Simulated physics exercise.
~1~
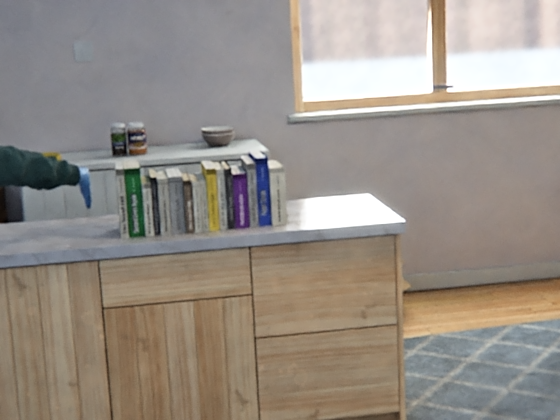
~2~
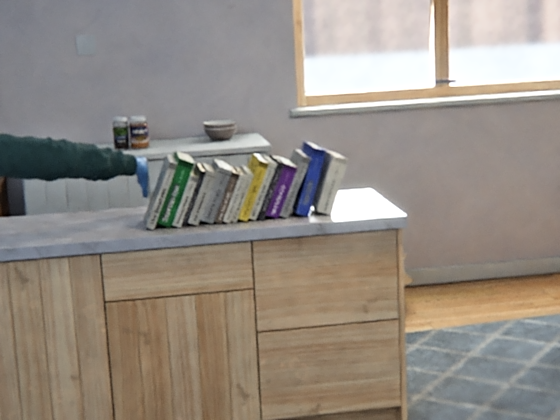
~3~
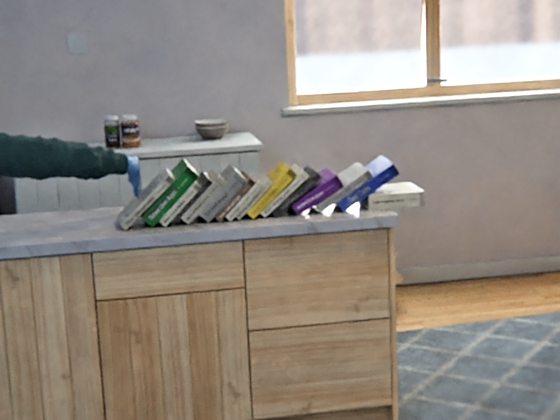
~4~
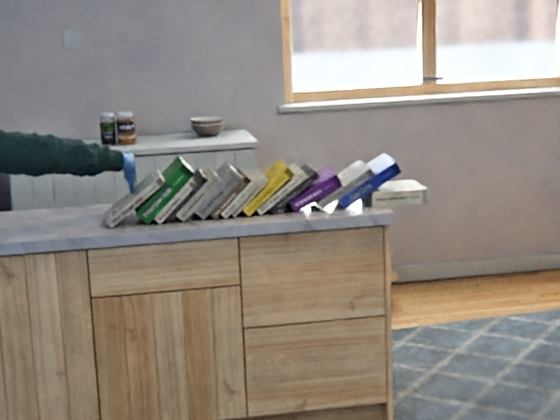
A row of upright books on a wooden counter toppled to the right like dominoes when a gloved hand pushed the left end, and they ended up slumped against one another, still on top, with the last one lying flat at the counter's edge.
